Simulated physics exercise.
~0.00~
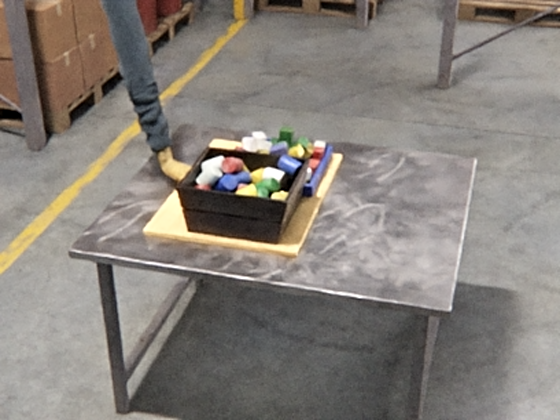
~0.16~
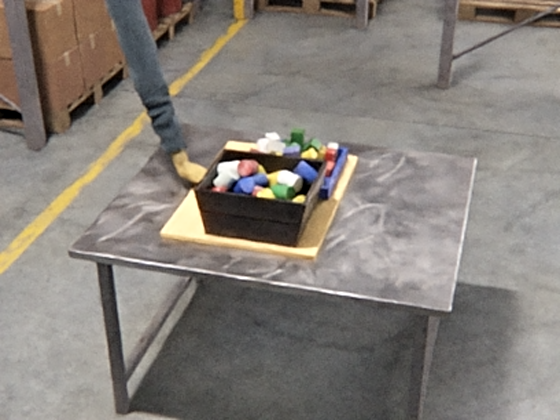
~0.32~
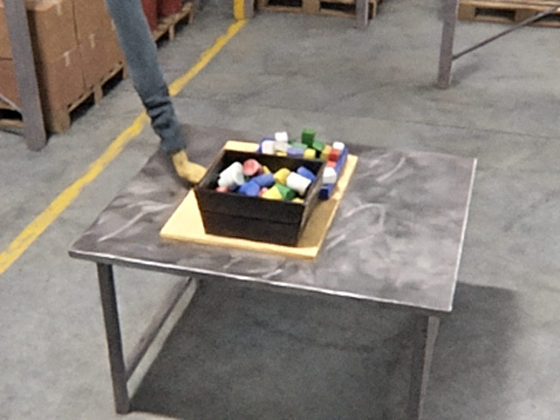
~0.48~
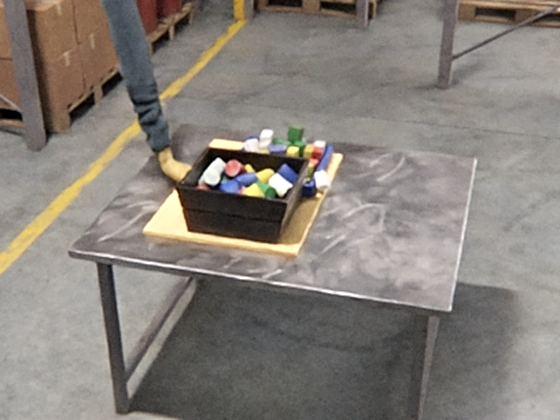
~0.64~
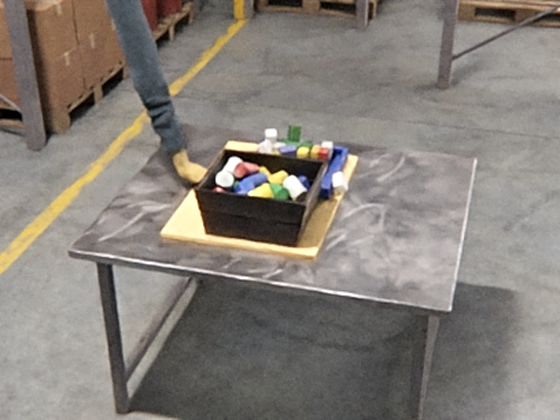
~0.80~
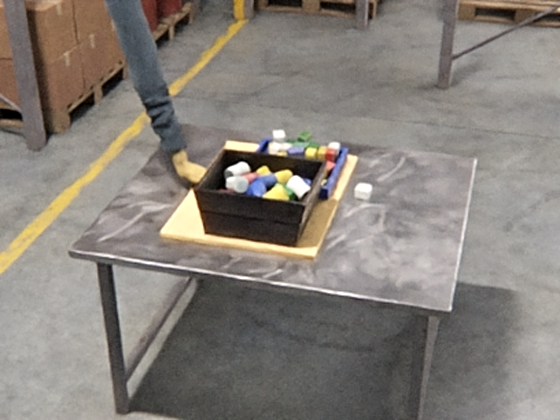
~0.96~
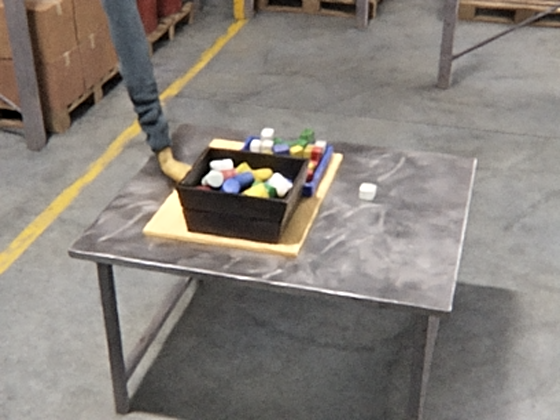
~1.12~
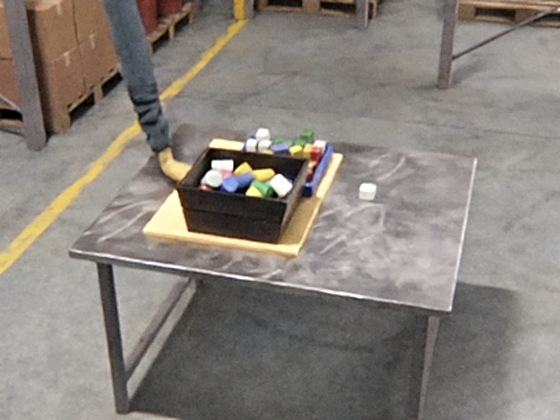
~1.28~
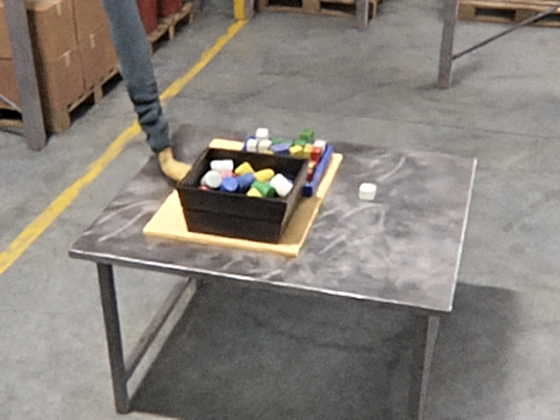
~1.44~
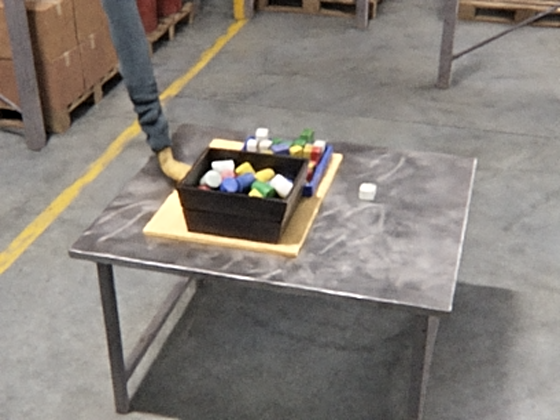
A board carrying two filled crates slides right and back twice, leaving a white piece on the table.
